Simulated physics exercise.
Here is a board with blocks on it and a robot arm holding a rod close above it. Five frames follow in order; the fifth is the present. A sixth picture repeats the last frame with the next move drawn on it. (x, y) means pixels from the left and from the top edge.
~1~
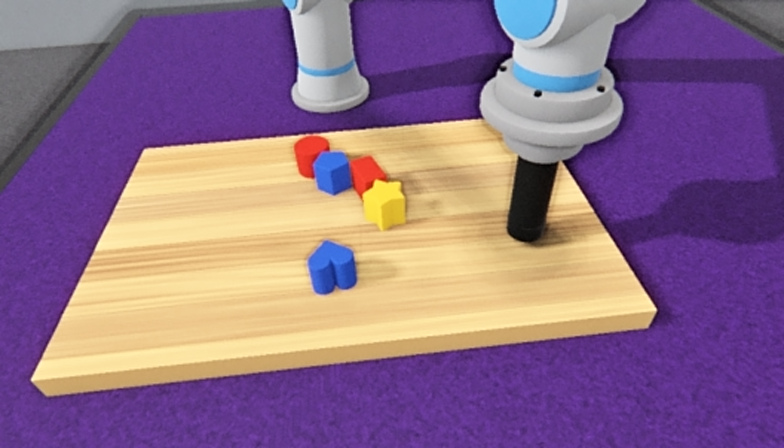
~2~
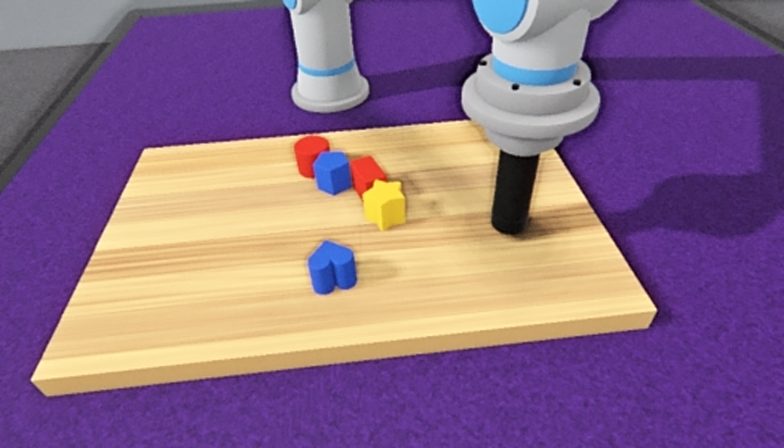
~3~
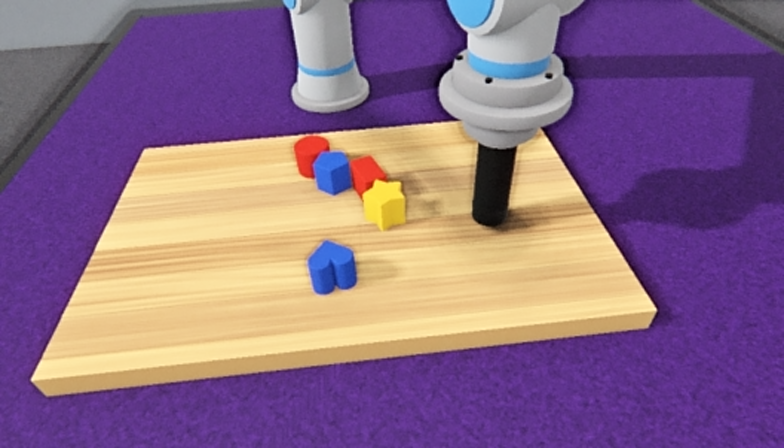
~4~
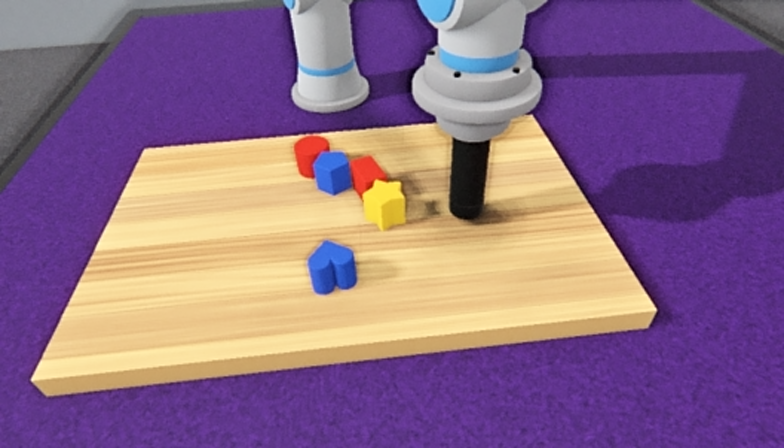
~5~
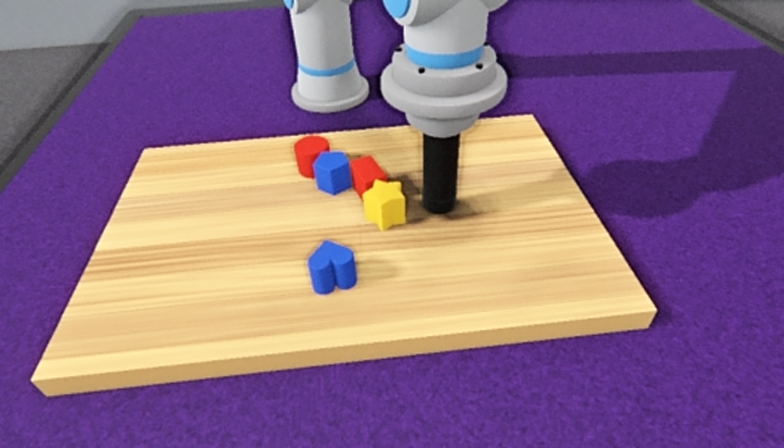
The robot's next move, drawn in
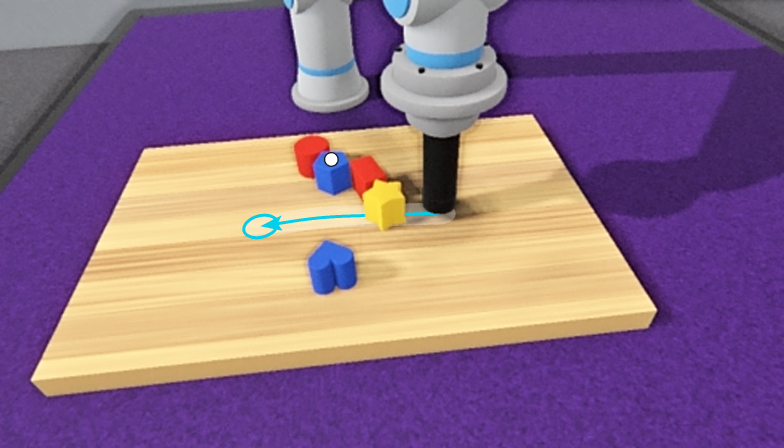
On a wooden board, a robot arm moves its black rod left near still, colorful blocks.
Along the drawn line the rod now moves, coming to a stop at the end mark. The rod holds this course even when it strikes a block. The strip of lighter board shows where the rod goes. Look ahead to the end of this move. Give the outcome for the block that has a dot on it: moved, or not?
The block that has a dot on it will stay where it is.
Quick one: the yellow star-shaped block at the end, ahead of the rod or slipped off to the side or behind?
Pushed ahead.
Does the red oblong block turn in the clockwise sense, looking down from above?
Answer: Yes.
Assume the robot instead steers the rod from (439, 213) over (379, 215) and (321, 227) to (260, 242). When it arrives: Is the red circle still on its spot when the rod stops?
That would be a yes.
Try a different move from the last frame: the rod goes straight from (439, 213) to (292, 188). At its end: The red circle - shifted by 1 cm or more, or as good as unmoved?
Once the path is done, it is somewhere new.
The line goes from (439, 213) by way of (380, 215) and (321, 218) to (261, 226); the dot is on the blue pentagon.
What follows on the original path. One third of the way, rod (378, 207); red oblong block (365, 167), turned 15° clockwise; yellow star-shaped block (345, 193).
Two thirds of the way, rod (318, 209); red oblong block (364, 166), turned 20° clockwise; yellow star-shaped block (282, 197).
At the end, rod (258, 218); blue pentagon unmoved; red oblong block (364, 166), turned 20° clockwise; yellow star-shaped block (220, 205).
